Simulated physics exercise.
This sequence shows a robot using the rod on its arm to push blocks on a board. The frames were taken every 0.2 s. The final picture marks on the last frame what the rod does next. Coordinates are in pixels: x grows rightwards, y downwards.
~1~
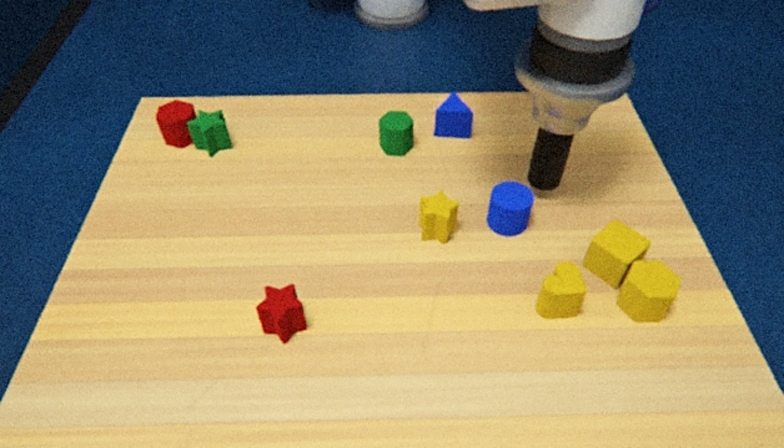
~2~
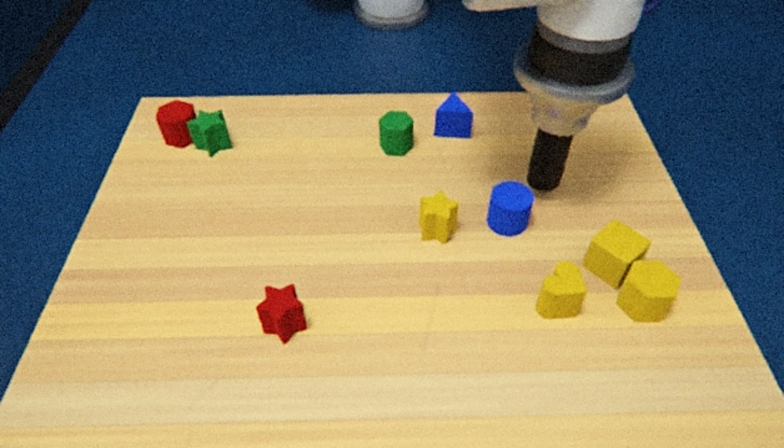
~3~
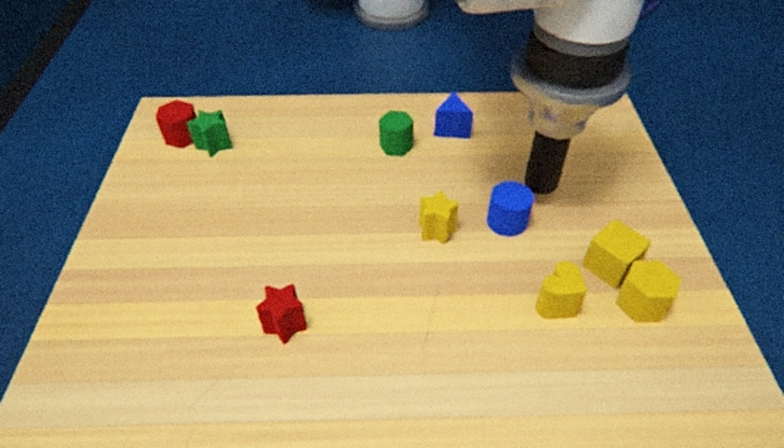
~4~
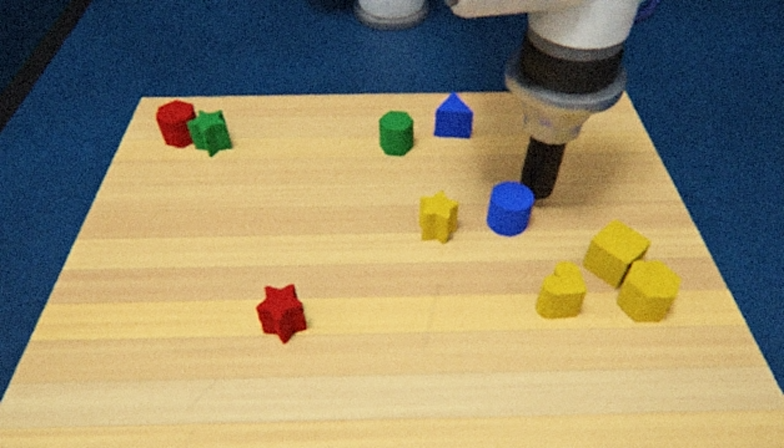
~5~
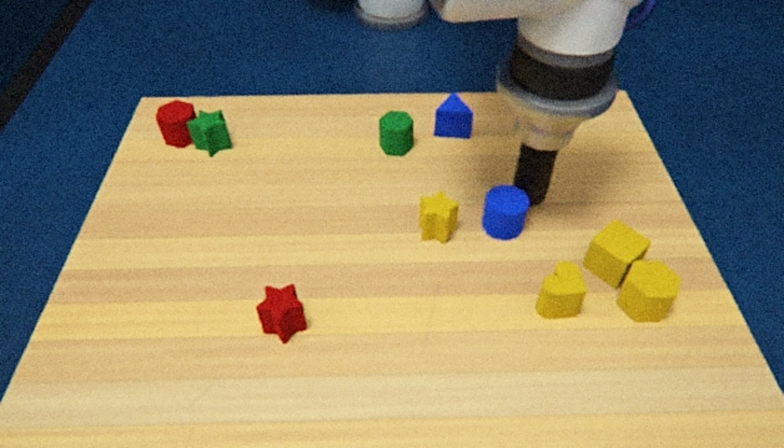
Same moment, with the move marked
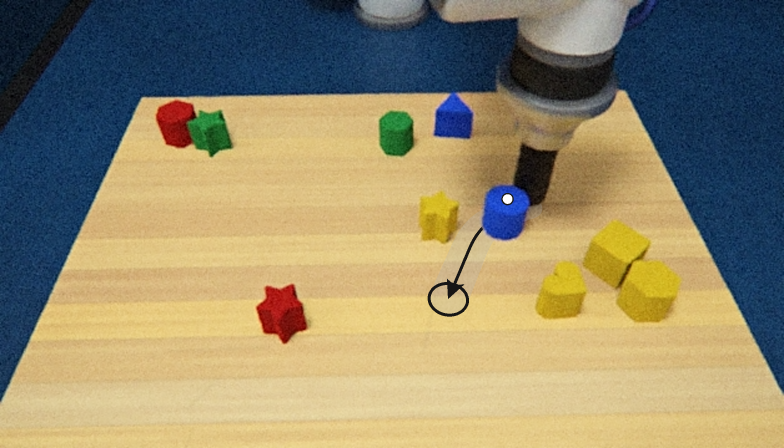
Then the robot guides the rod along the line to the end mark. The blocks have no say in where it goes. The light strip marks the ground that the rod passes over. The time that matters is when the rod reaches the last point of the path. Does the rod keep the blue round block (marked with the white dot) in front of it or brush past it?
It is still there in front.
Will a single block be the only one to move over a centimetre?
Final answer: Yes.
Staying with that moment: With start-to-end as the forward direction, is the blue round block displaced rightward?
Final answer: No.
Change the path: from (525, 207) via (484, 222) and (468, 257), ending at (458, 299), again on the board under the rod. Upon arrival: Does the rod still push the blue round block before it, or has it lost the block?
The rod still has the blue round block in front of it when the path ends.
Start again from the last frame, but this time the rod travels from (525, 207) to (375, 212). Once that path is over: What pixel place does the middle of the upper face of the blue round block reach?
The top centre is at (486, 210).
The drawn path runs from (525, 207) over (486, 225) and (465, 259) to (448, 299); the dot is on the blue round block.
The first path, step by step. One third of the way, rod at (488, 213); blue round block at (477, 225).
Two thirds of the way, rod at (467, 247); blue round block at (459, 264).
At the end, rod at (450, 288); yellow star not moved; blue round block at (445, 310).
